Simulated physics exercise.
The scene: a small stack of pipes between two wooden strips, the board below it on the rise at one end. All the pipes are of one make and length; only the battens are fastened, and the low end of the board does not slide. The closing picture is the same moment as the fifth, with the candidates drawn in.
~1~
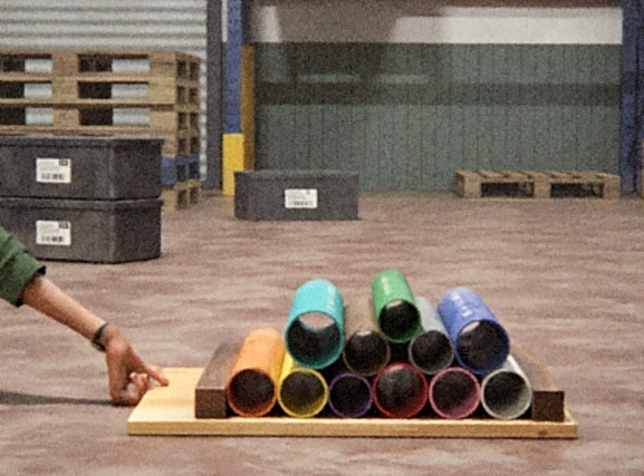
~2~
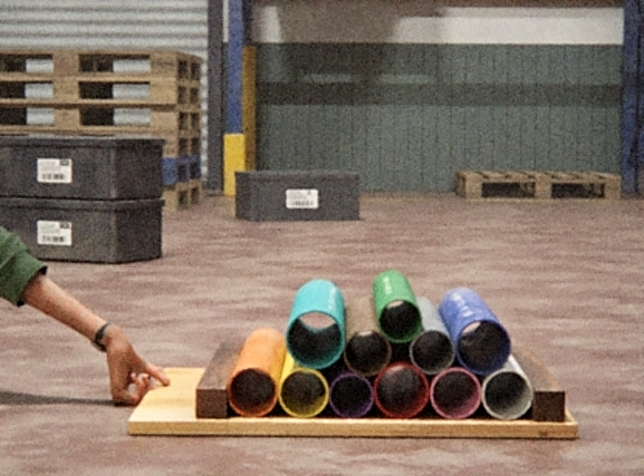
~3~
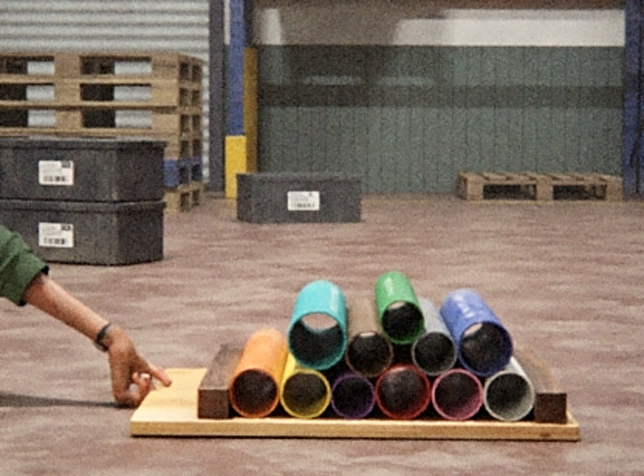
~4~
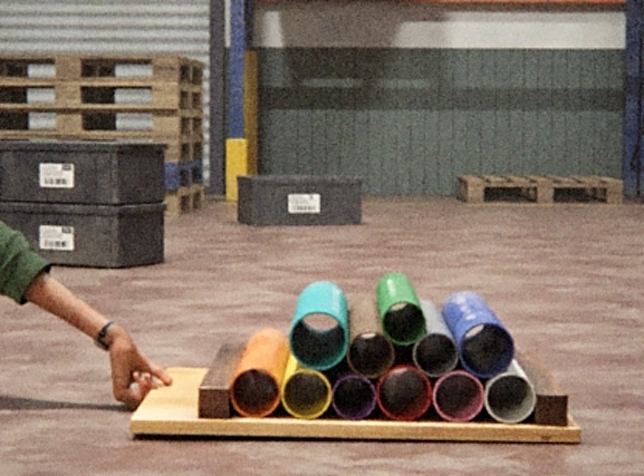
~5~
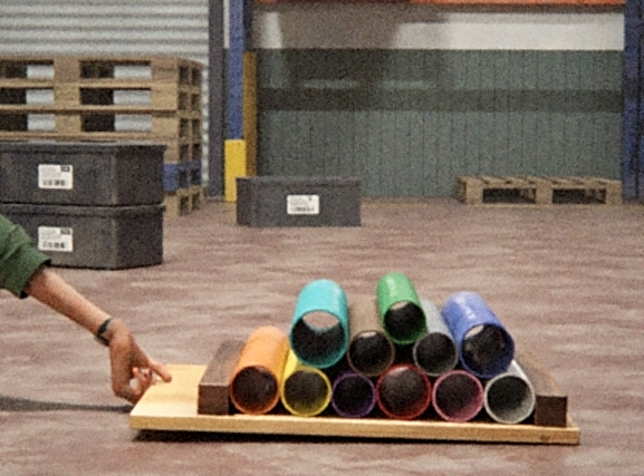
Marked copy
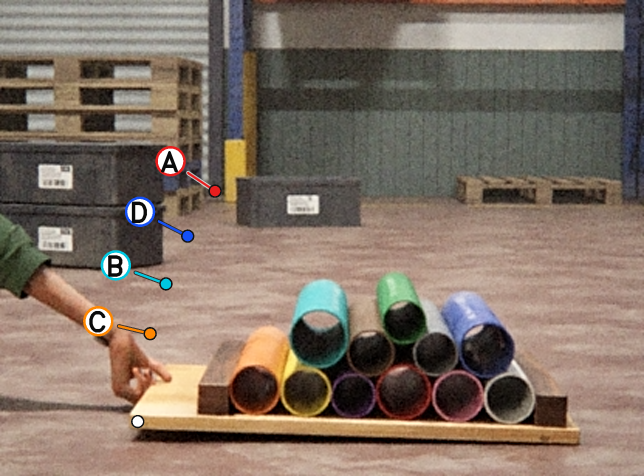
In the video, a hand at the left grips the end of a wooden board holding stacked colourful pipes between two dark strips, then raises that end very slightly, while the pipes stay in place relative to the board.
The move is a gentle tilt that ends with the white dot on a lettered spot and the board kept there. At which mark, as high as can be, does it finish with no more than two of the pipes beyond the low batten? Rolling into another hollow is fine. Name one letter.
Lift it to B and no more.
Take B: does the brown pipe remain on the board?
The brown pipe: Yes.
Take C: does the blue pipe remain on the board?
Yes.
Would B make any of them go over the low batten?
No, at B.
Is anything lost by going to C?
At C: No.
On the copy, A at (215, 191); B at (166, 284); C at (150, 334); D at (188, 236); the white dot at (138, 422).
On B. First, board at 14°.
Then, board at 20°.
Finally, board at 20°, none over the low batten.
By contrast, A five over the low batten; C none over the low batten; D three over the low batten (grey, blue, green).
